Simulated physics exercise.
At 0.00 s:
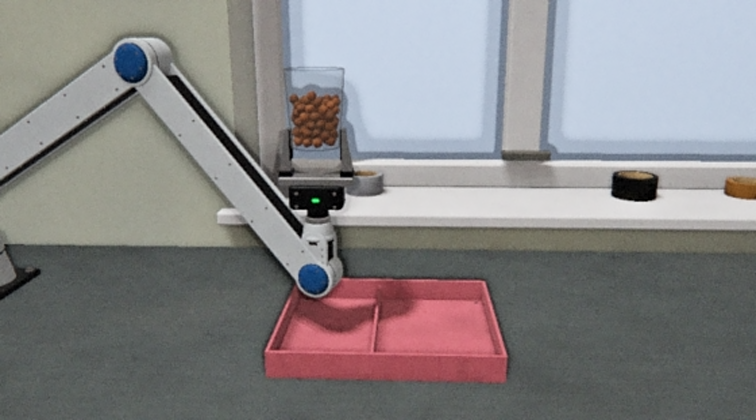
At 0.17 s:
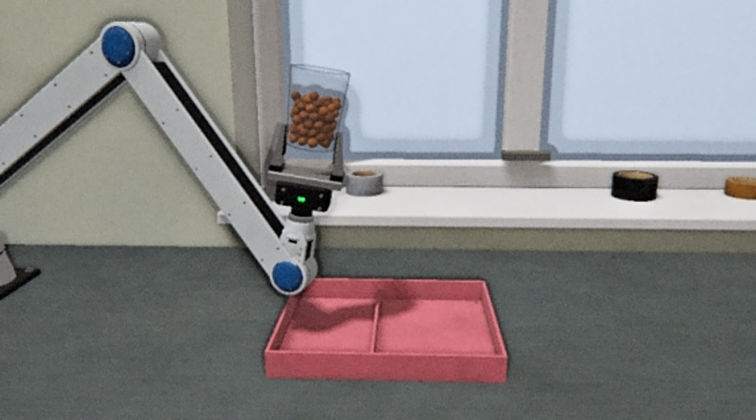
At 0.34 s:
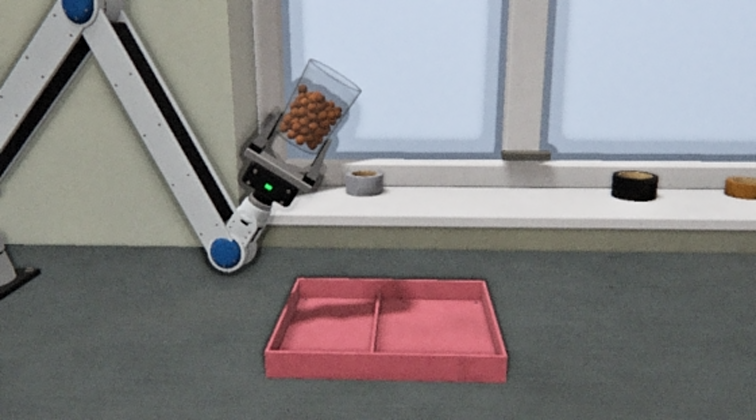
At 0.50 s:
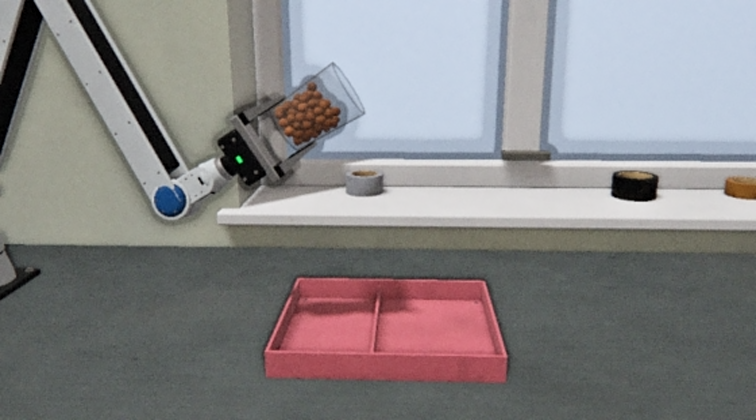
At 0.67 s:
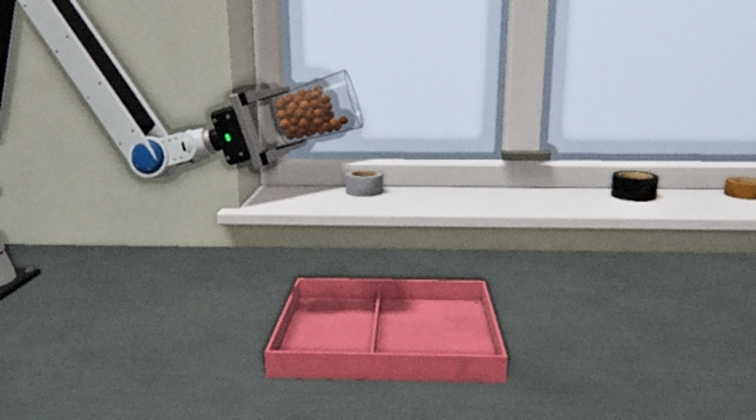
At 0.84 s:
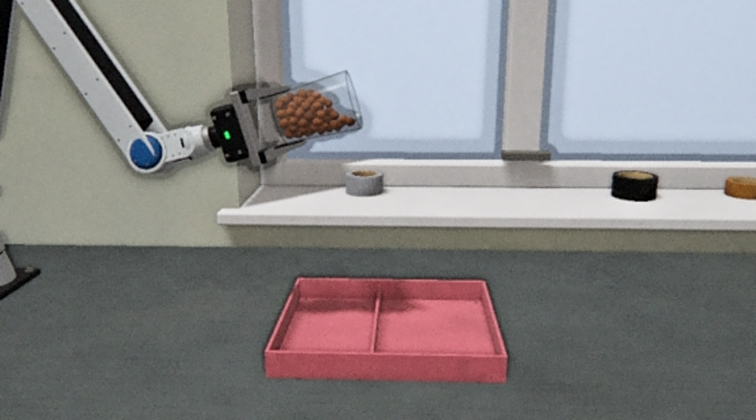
A robot arm tilted a clear cup of hazelnuts steadily to the right until it lay nearly on its side, the nuts shifting toward its rim, above and behind a divided pink tray.
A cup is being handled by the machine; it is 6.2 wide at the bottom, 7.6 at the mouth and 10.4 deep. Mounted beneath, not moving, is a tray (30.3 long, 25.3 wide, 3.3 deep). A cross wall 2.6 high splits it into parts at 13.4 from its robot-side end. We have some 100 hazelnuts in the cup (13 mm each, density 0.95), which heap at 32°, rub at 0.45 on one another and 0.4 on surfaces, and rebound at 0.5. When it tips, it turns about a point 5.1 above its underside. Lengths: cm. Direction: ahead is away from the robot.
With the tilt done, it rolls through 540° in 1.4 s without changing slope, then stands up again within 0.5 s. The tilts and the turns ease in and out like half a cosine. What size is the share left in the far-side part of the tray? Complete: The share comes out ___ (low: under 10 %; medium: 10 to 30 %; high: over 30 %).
The share comes out medium.
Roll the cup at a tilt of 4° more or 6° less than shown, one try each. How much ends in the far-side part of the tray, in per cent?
You'd get close to 25 per cent, then close to 5 per cent.
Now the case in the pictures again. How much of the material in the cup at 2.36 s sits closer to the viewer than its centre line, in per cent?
The answer works out at some 40 percent.
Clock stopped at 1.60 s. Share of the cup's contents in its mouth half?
My estimate is some 35 per cent.
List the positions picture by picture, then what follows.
The first picture shows cup middle at (315, 109), upright; upper third of the load around (315, 105), from x 295 to 335, top at y 95; 97 in the cup.
The second picture shows cup middle at (315, 109), tipped 9°; upper third of the load around (314, 106), from x 295 to 335, top at y 95.
The third picture shows cup middle at (316, 110), tipped 32°; upper third of the load around (310, 105), from x 285 to 335, top at y 90.
The fourth picture shows cup middle at (316, 110), tipped 58°; upper third of the load around (311, 104), from x 280 to 335, top at y 85.
The fifth picture shows cup middle at (316, 110), tipped 73°; upper third of the load around (307, 101), from x 280 to 345, top at y 90.
The sixth picture shows cup middle at (316, 110), tipped 75°; upper third of the load around (306, 102), from x 280 to 350, top at y 95; 97 in the cup.
By 1.60 s, tipped 75°, highest piece 36 above the table; 91 in the cup, 2 in the far-side part, 4 in flight or on a rim.
By 2.36 s, tipped 65°, highest piece 34 above the table; 81 in the cup, 14 in the far-side part, 2 in flight or on a rim.
By 2.94 s, upright, highest piece 37 above the table; 80 in the cup, 16 in the far-side part, 1 in flight or on a rim.
By 3.64 s, upright, highest piece 36 above the table; 80 in the cup, 16 in the far-side part, 1 in the robot-side part.
Final count, 80 in the cup, 16 in the far-side part, 1 in the robot-side part. That is 16 % in the far-side part of the tray.
